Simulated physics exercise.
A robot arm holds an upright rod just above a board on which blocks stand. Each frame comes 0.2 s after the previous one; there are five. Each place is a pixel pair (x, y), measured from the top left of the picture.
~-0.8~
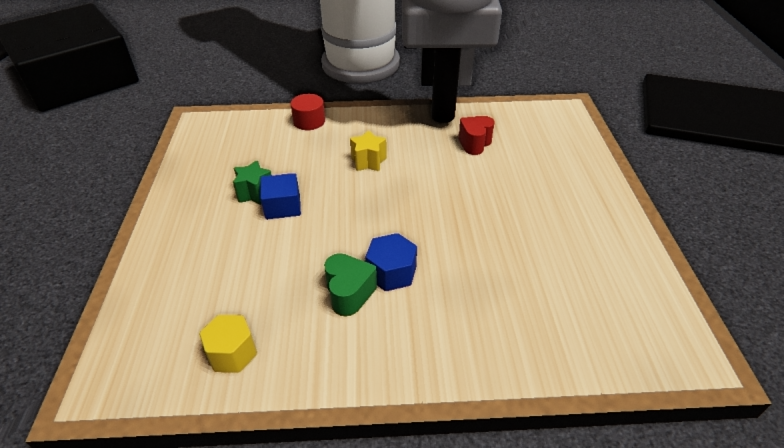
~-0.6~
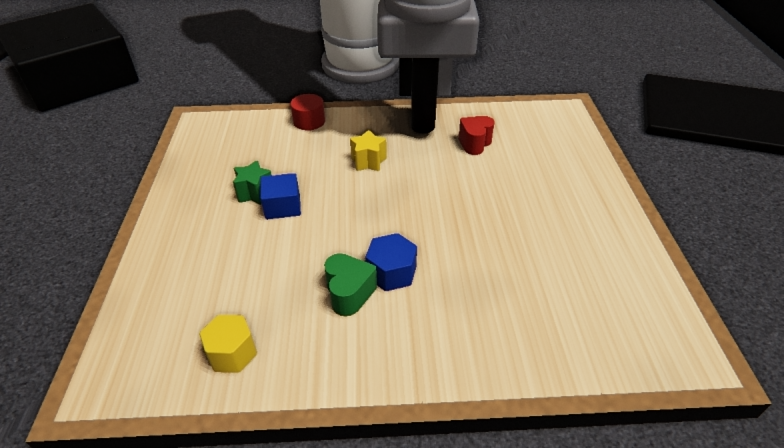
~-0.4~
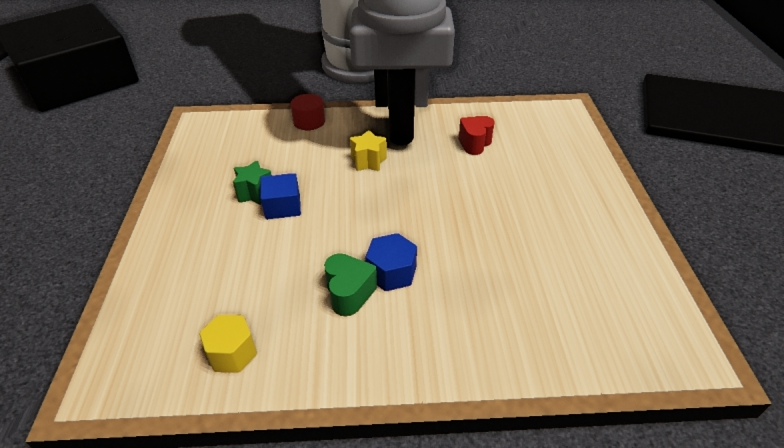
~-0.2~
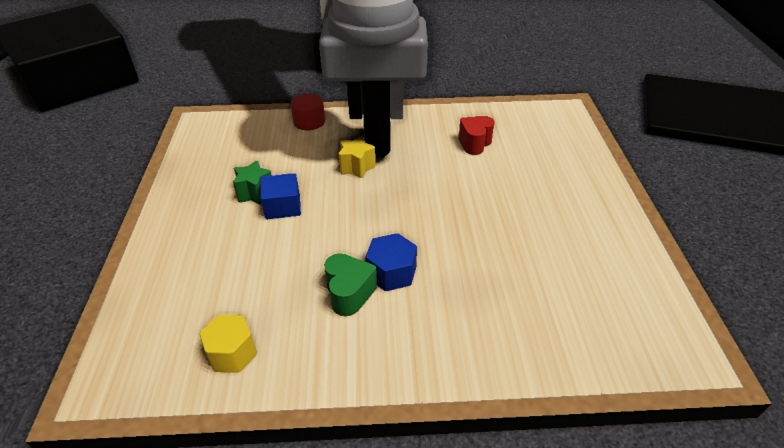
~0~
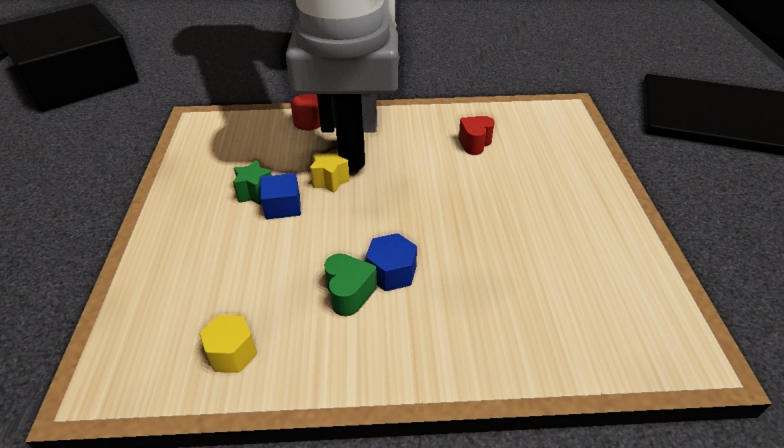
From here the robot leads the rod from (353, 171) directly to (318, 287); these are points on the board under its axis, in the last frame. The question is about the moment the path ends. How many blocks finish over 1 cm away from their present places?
My prediction: Two blocks.
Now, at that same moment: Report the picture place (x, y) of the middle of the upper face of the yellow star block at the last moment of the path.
Its top face will be centred at roughly (315, 169).
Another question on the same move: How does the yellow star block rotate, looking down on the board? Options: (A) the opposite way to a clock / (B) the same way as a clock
B
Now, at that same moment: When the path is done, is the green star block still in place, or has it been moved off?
Well, the green star block holds its place.
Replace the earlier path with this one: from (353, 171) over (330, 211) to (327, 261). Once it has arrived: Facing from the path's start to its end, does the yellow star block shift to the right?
The answer is yes.
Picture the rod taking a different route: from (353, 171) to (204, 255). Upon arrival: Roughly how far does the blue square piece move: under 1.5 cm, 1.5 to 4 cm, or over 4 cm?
The answer here is over 4 cm.
What follows on the original path. One third of the way, rod at (341, 197); yellow star block at (315, 169), turned 55° clockwise.
Two thirds of the way, rod at (330, 235); yellow star block at (315, 169), turned 55° clockwise.
At the end, rod at (317, 280); green star block still; blue square piece still; yellow star block at (315, 169), turned 55° clockwise; green heart block at (353, 284), turned 30° anticlockwise.
